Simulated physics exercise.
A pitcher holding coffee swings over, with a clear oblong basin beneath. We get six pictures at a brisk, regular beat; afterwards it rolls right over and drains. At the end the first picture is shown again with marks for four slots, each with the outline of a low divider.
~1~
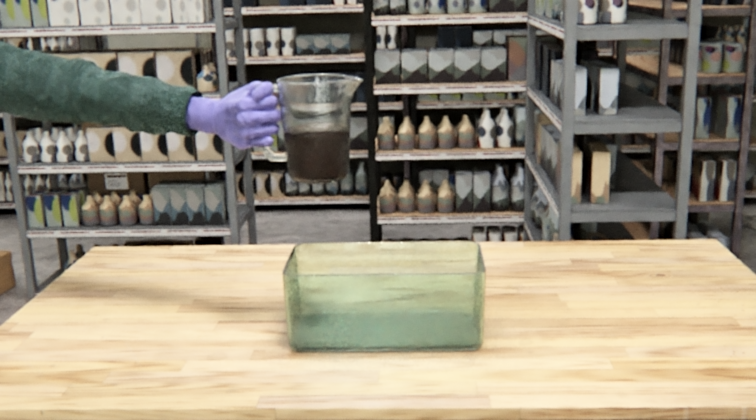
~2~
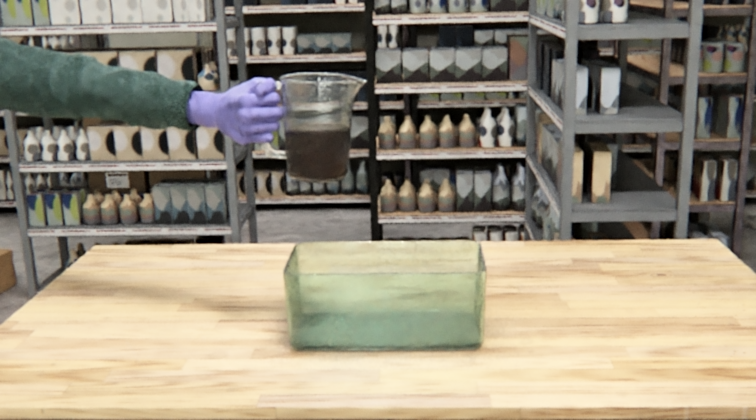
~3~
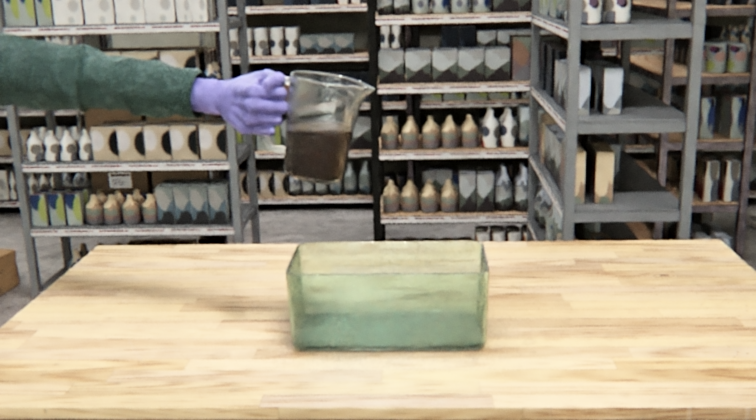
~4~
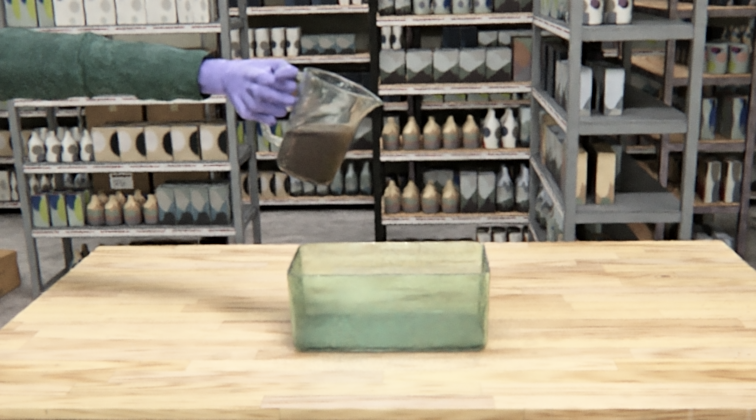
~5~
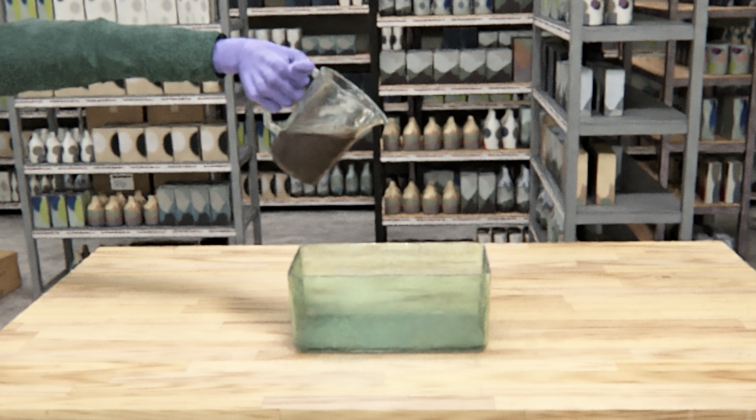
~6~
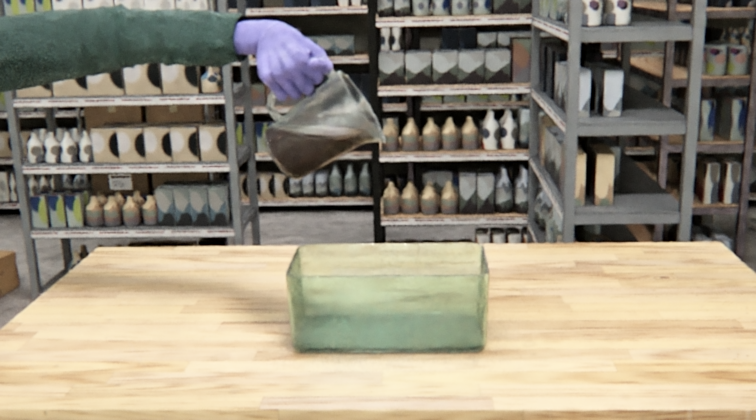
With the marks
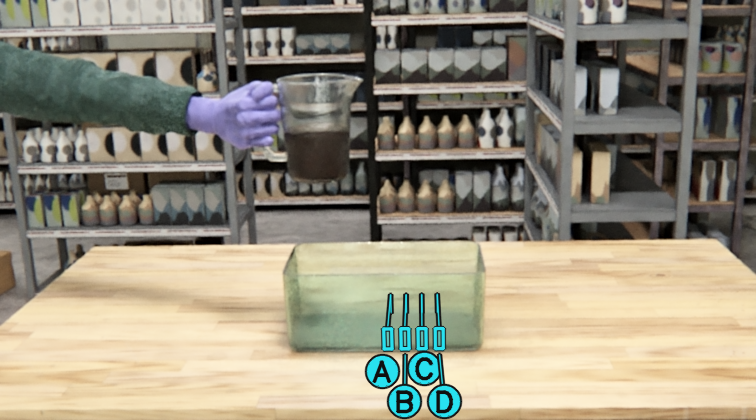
A glass pitcher of dark liquid, held by a purple-gloved hand above a clear rectangular basin on a wooden table, tilted gradually to the right until it leaned steeply, with nothing leaving it.
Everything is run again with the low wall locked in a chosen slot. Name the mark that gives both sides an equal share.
Best: C.
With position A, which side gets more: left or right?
The right one.
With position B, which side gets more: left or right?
More ends on the right.
On the marked copy, A at (388, 354); B at (405, 354); C at (422, 354); D at (439, 354).
Choosing A, about 13 % ends left of the wall and 84 % right of it; 3 % is lost outside.
Choosing B, about 15 % ends left of the wall and 83 % right of it; 3 % is lost outside.
Choosing C, about 45 % ends left of the wall and 53 % right of it.
Choosing D, about 85 % ends left of the wall and 12 % right of it; 3 % is lost outside.
